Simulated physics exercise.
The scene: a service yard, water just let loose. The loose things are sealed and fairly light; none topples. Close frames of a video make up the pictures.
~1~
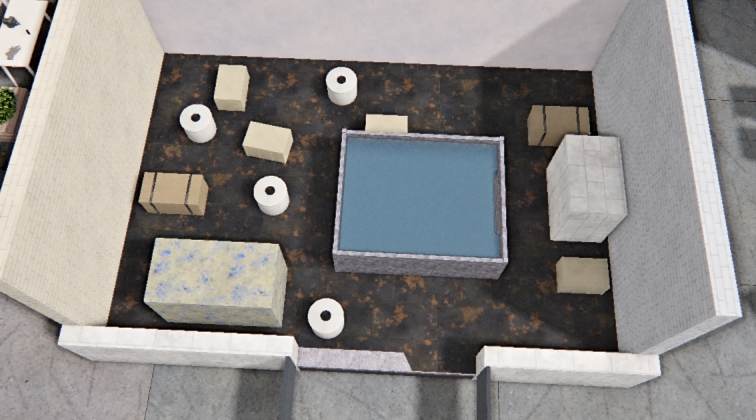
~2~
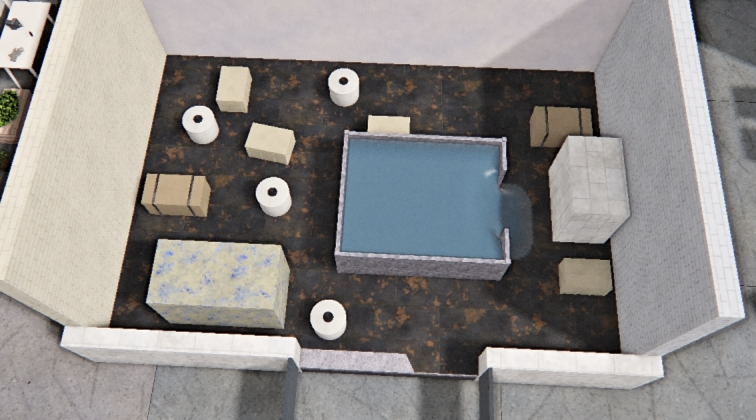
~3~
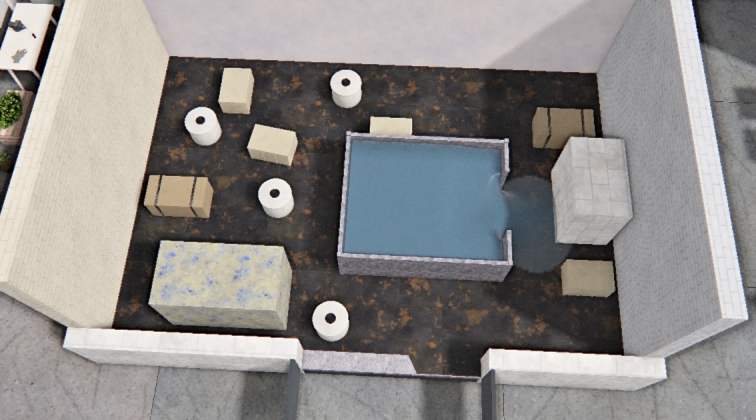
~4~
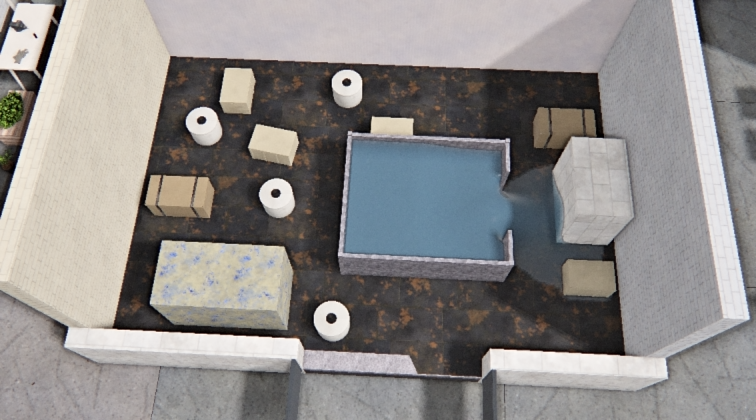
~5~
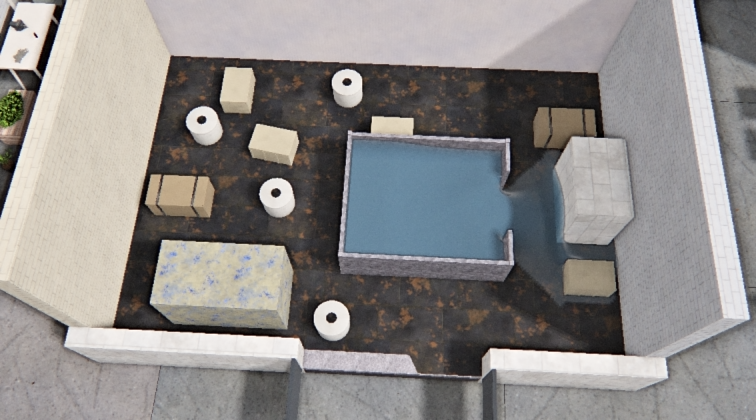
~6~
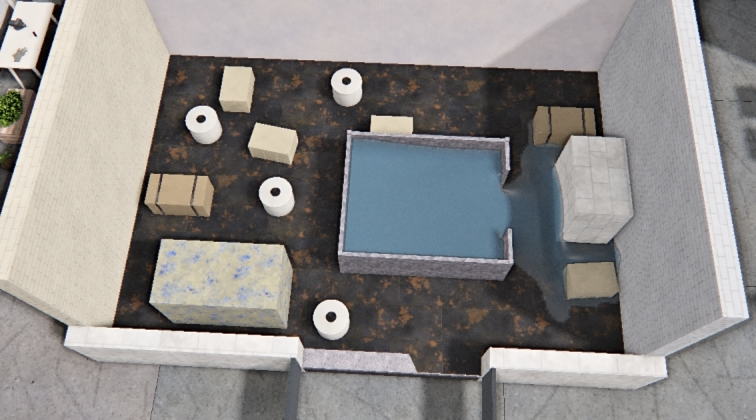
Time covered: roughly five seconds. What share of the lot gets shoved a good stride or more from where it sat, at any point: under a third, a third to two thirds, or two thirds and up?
Under a third.
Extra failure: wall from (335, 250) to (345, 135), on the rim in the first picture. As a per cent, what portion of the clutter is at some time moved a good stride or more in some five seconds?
Near 80 %.
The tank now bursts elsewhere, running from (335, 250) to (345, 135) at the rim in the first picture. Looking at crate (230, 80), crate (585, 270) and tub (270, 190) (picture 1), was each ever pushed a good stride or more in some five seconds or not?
The first: Got that far; the second: Never got that far; the third: Got that far.
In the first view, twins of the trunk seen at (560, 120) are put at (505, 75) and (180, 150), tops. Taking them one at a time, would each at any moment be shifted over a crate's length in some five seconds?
Result by copy: Covered it; didn't cover it.
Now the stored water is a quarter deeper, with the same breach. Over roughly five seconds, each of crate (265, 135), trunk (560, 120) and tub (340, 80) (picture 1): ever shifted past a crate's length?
Fell short, went the distance, went the distance.
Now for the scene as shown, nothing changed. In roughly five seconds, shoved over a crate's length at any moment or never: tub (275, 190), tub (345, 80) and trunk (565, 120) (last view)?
Never got far, went a long way, went a long way.
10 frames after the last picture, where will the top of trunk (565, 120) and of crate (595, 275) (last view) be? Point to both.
About (580, 78) and (587, 315).
A moment on, 0 of 10 are well off their spots; 0 afloat.
Next, 2 of 10 are well off their spots; 2 afloat.
Later, 1 of 10 are well off their spots; 1 afloat.
In the end, 2 of 10 are well off their spots, and 3 have been at some point; 3 afloat.
